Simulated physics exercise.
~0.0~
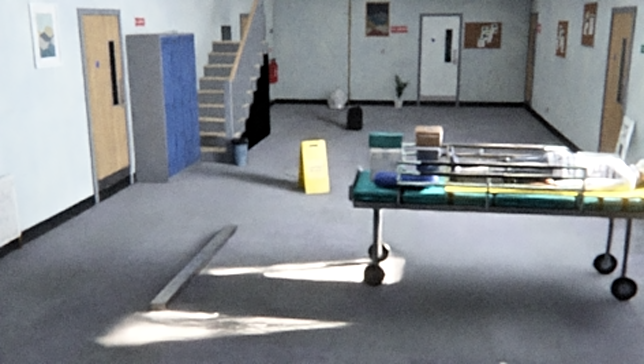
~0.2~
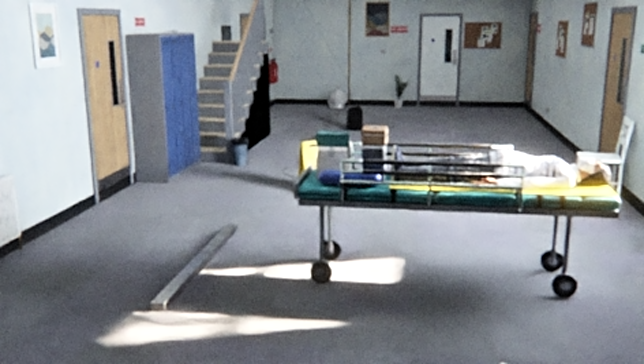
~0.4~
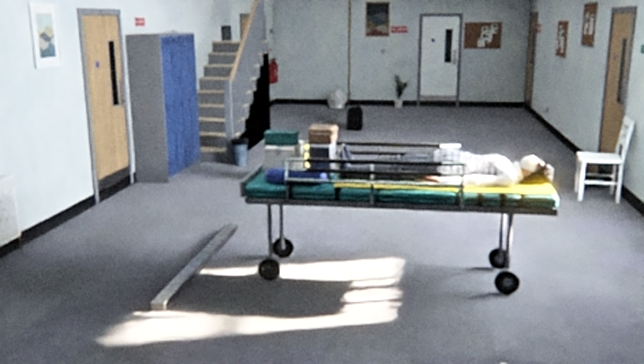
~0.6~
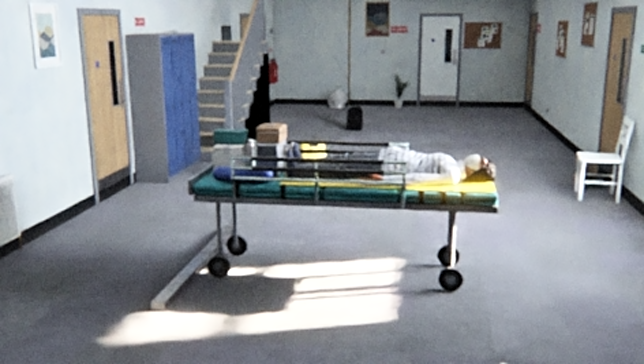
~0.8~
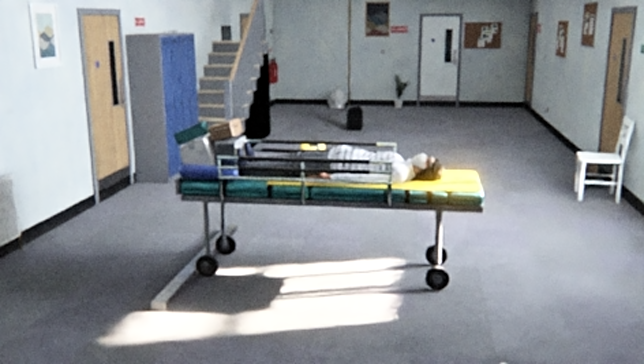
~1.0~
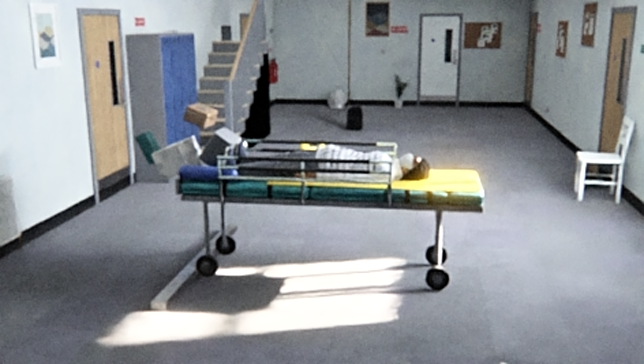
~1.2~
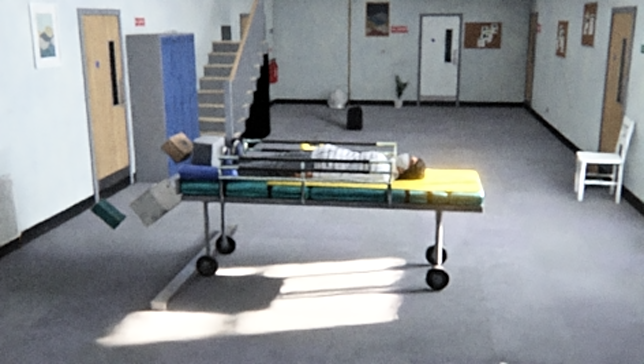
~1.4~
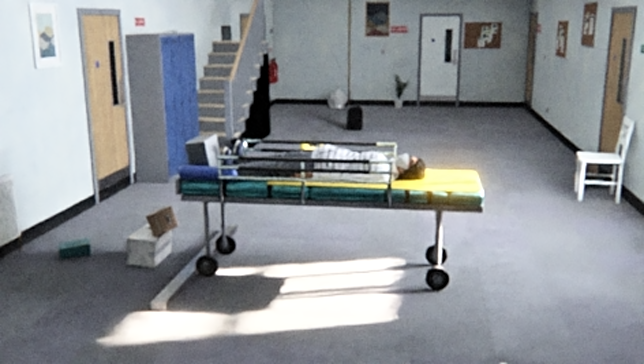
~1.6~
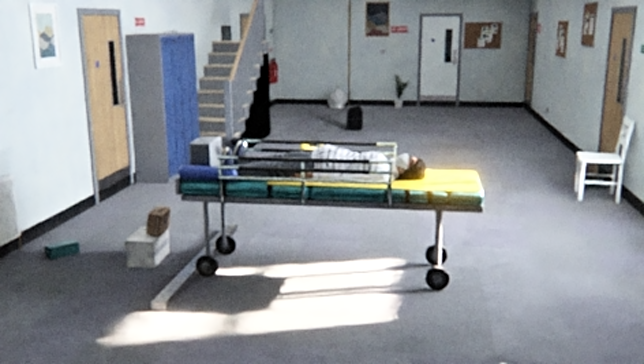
A gurney carrying a person rolls left, stops at a sill, and three boxy items tumble off.
